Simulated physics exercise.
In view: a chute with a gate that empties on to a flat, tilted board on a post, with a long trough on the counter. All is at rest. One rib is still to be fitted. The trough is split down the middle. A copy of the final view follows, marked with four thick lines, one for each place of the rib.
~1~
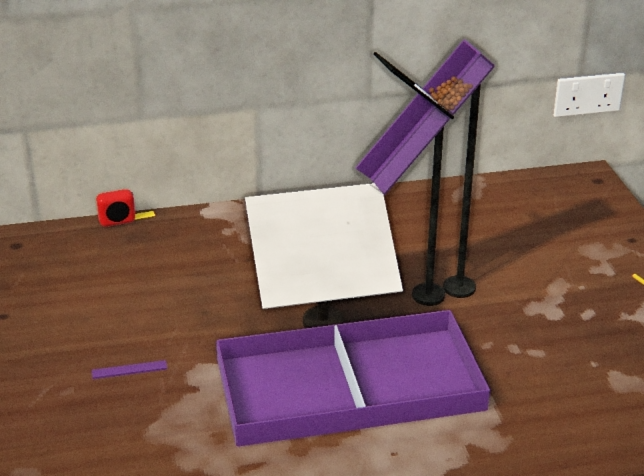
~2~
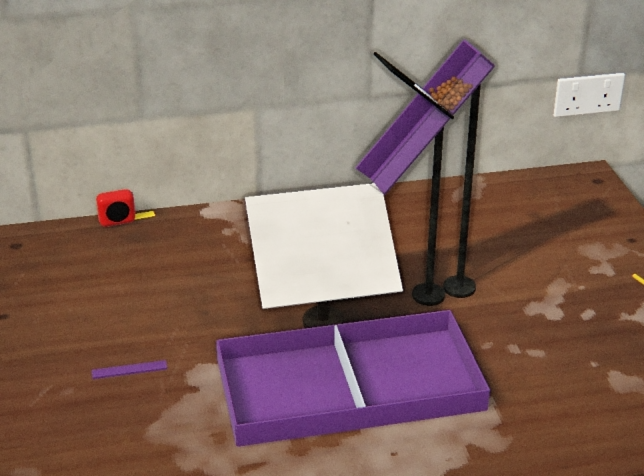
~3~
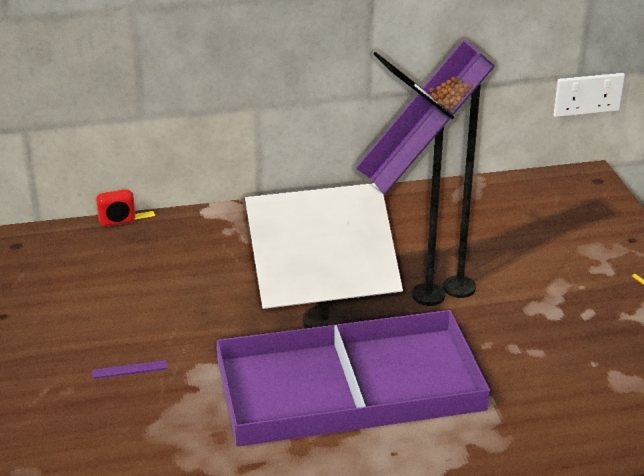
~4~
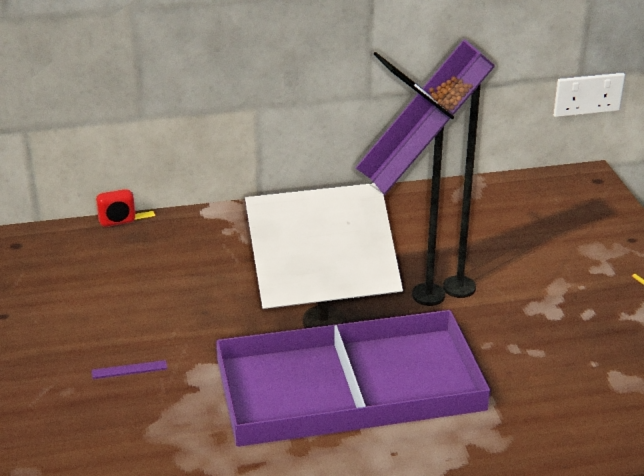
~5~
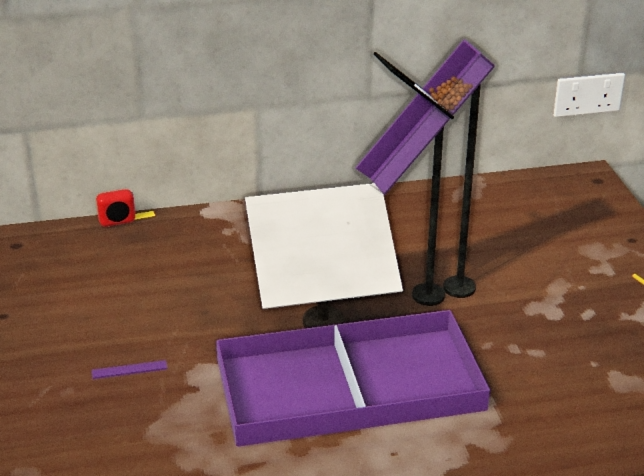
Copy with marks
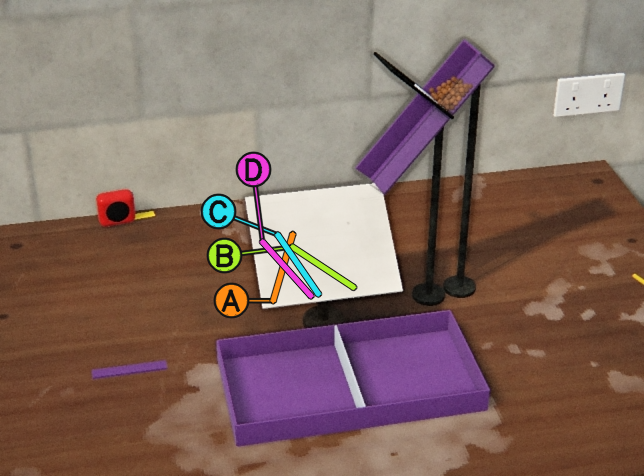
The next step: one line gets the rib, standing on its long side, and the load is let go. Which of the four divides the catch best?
I would pick line C.
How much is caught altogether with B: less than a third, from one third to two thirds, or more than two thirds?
More than two thirds.
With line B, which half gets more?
The right half.
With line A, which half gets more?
Left.
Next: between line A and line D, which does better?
That would be D.
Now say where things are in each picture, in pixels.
In the first frame, load behind the gate (447, 95), cereal balls; lip of the chute (377, 187), sloping fairly steeply.
In the second frame, middle of the board (324, 244), tilted fairly steeply; middle of its low edge (334, 299); of its high edge (314, 190).
In the third frame, front corners of the trough (236, 426) and (489, 390); front end of its middle wall (365, 407); gate still shut (425, 94).
In the fourth frame, middle of the load (447, 95); lip (377, 187).
In the fifth frame, middle of the load (447, 95); lip (377, 187).
On the marked copy, line A from (292, 234) to (273, 300); line B from (292, 246) to (353, 287); line C from (277, 234) to (318, 294); line D from (262, 241) to (311, 296).
For line A, of what is caught, almost all in the left half, about a tenth in the right.
For line B, of what is caught, roughly a quarter in the left half, the larger part in the right.
For line C, of what is caught, roughly half in the left half, roughly half in the right.
For line D, of what is caught, the larger part in the left half, roughly a quarter in the right.
